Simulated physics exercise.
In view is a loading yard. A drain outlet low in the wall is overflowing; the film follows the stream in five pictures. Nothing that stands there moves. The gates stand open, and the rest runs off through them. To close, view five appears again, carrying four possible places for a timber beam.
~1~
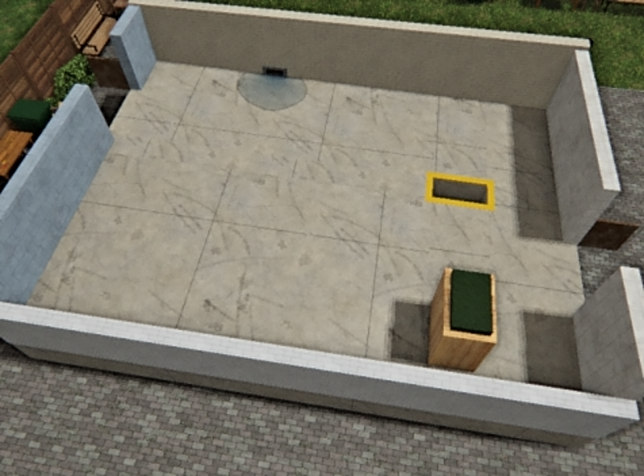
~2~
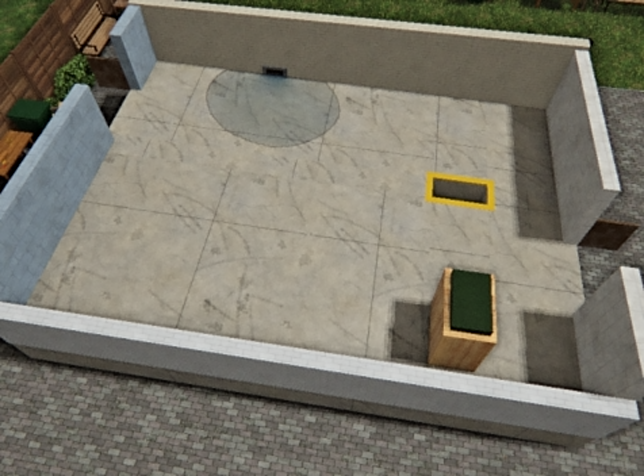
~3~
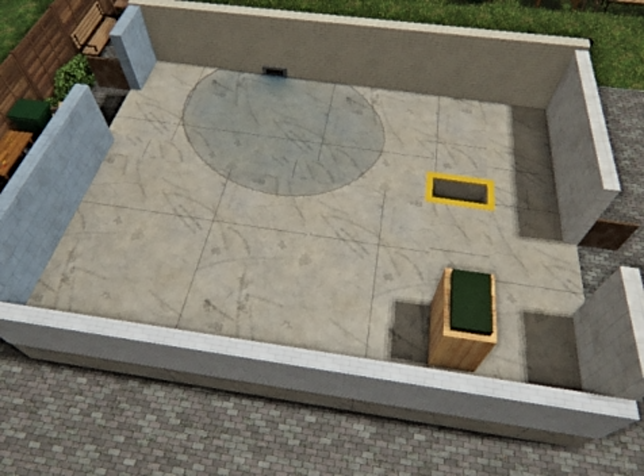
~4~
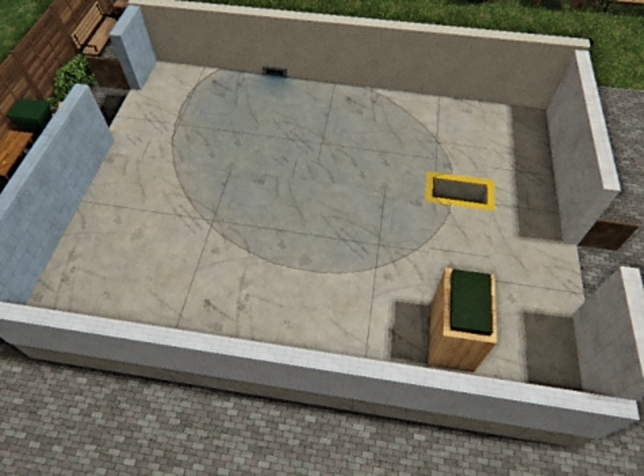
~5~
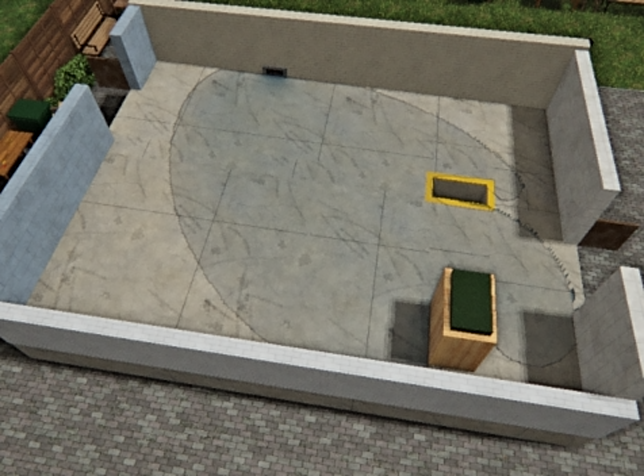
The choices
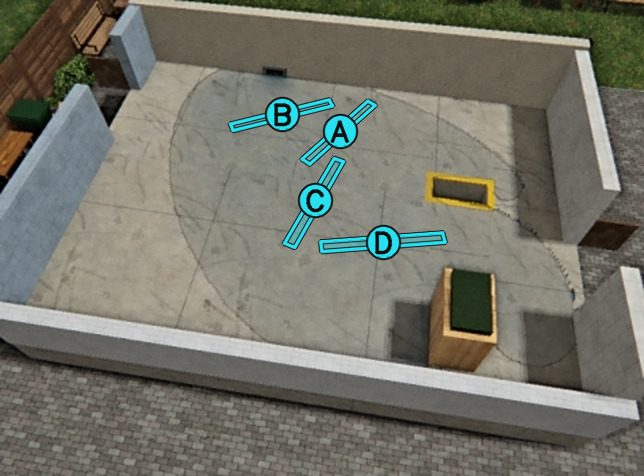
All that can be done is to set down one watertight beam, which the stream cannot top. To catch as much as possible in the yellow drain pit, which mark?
Take D.
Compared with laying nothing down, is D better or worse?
It is better.
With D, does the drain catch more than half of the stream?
No.
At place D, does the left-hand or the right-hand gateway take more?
The right gate.
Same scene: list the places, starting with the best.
Best to worst: D, C, B, A.
On the marked copy, A from (305, 161) to (371, 103); B from (231, 127) to (330, 102); C from (289, 245) to (338, 160); D from (321, 246) to (443, 237).
With A, about 3 % of the stream goes into the yellow drain pit, about 95 % out by the gates.
With B, about 13 % of the stream goes into the yellow drain pit, about 85 % out by the gates.
With C, about 18 % of the stream goes into the yellow drain pit, about 80 % out by the gates.
With D, about 30 % of the stream goes into the yellow drain pit, about 69 % out by the gates.
